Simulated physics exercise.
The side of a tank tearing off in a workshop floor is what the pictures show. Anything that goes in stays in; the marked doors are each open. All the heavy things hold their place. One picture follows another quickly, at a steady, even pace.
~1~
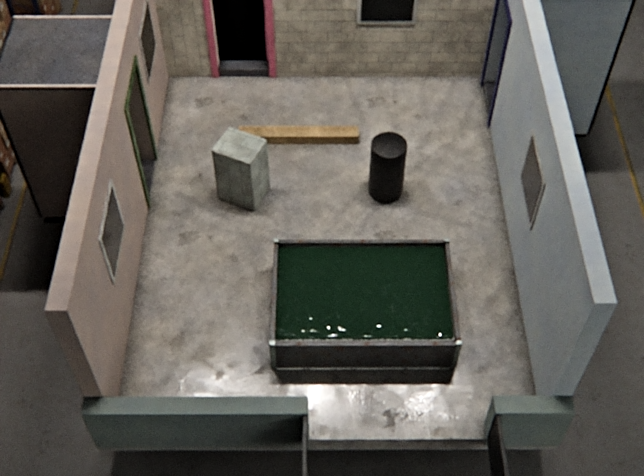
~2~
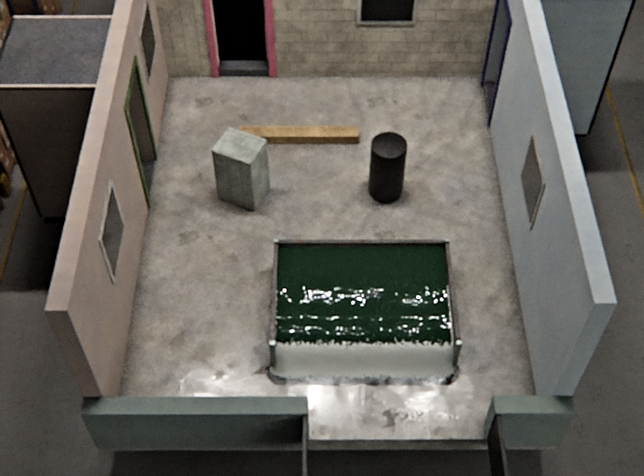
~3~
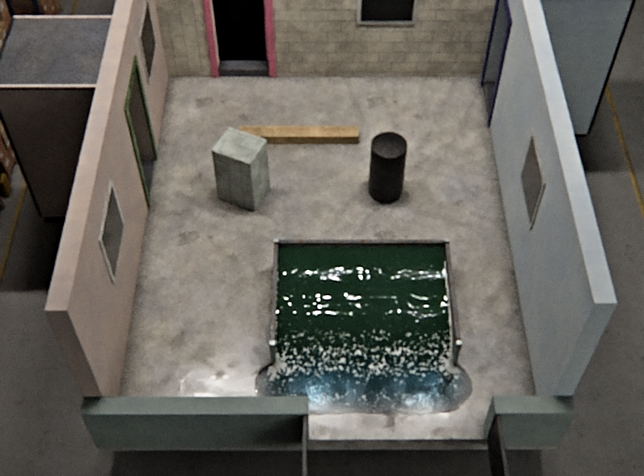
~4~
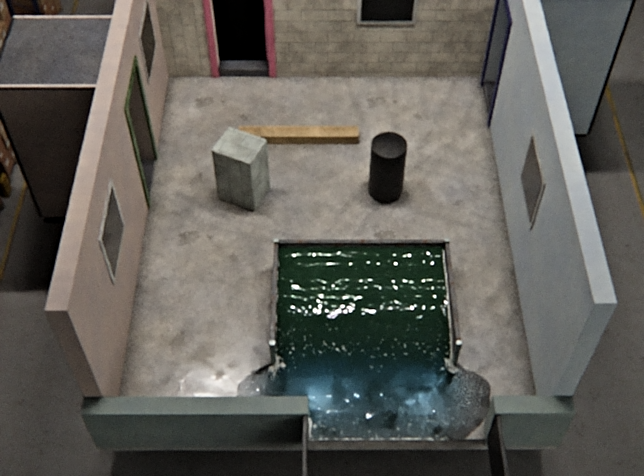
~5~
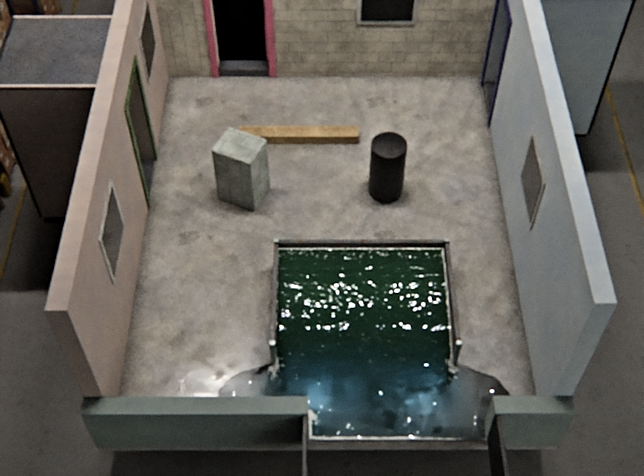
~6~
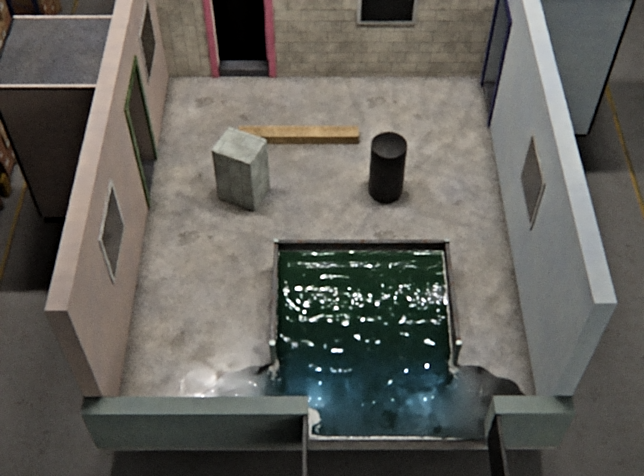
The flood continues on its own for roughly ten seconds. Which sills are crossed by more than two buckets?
The blue door sill is not crossed by that much. The pink door sill is not crossed by that much. The green door sill is not crossed by that much.
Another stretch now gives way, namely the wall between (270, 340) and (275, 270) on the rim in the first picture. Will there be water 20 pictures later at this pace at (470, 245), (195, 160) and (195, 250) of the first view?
Taking the three spots as listed, they end up spared, inundated and inundated.
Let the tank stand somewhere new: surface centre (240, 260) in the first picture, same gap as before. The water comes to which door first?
Answer: The door marked green.
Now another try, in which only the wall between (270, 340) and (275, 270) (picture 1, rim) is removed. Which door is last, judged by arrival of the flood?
I'd go with the blue-painted one.
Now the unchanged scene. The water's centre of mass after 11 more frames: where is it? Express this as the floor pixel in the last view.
The water's centre sits above (330, 356).
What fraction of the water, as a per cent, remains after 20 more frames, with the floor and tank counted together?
Estimate: 42 %.
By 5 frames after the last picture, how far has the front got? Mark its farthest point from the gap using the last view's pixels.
My guess would be about (116, 423).
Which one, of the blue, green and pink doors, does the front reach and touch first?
Answer: The door marked green.
A moment on, water covers 15 % of the floor; the blue door not reached, the pink door not reached, the green door not reached.
Next, water covers 20 % of the floor; the blue door not reached, the pink door not reached, the green door not reached.
Then, water covers 30 % of the floor; the blue door not reached, the pink door not reached, the green door not reached.
Later, water covers 45 % of the floor; the blue door not reached, the pink door not reached, the green door wet at the sill, nothing in.
In the end, water covers 55 % of the floor; the blue door not reached, the pink door wet at the sill, nothing in, the green door wet at the sill, nothing in.
